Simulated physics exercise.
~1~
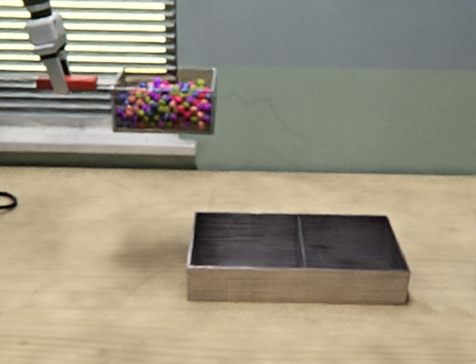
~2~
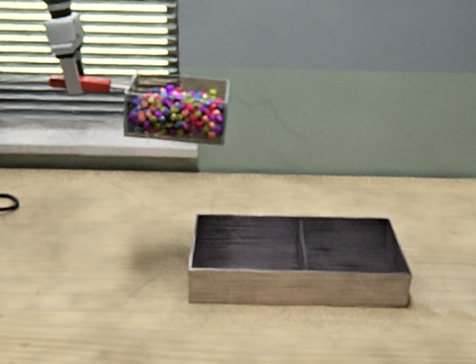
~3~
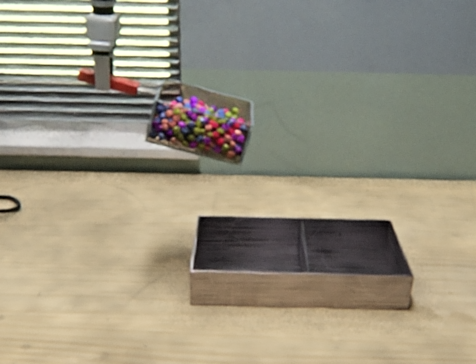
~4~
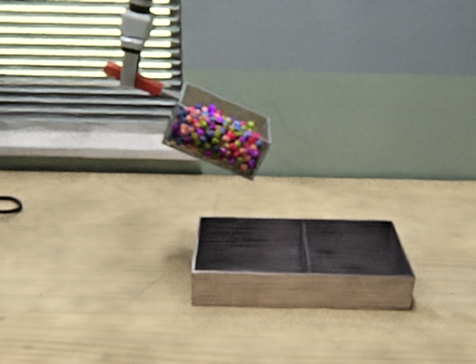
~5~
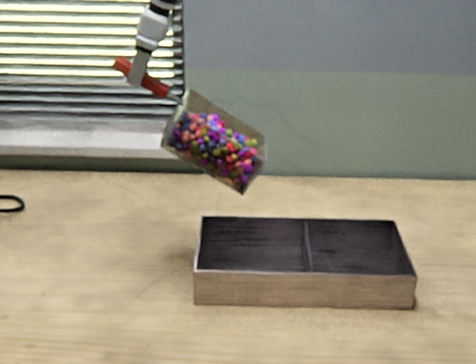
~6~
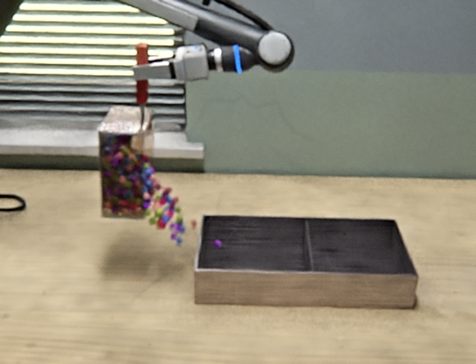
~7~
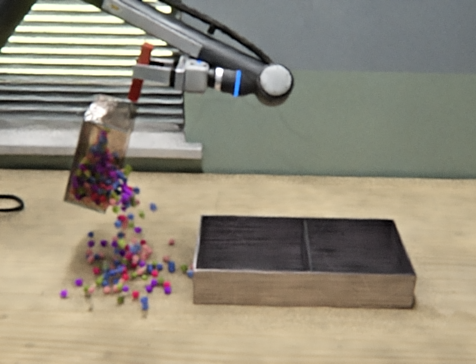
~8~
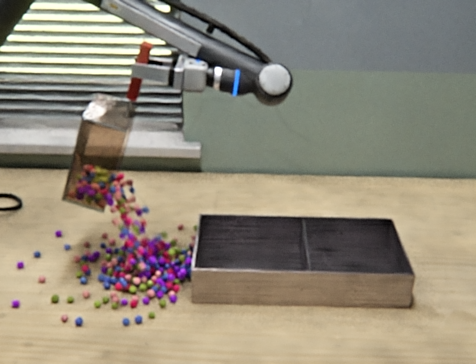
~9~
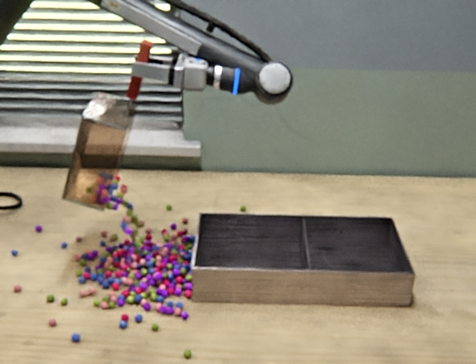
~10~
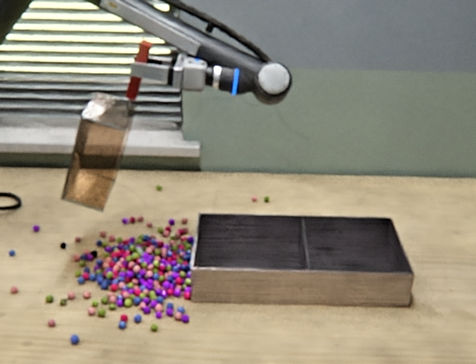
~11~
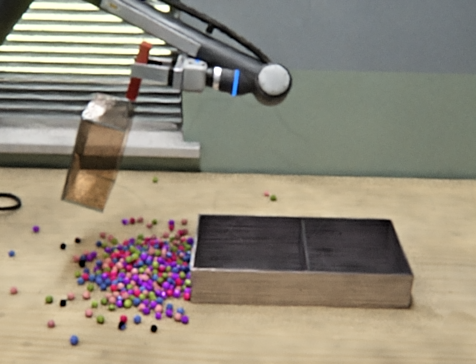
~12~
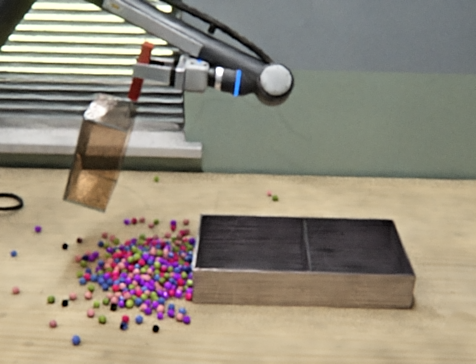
Colourful round sweets spilling from a clear box tipped by a robot arm, piling on the table beside a nearly empty divided crate.
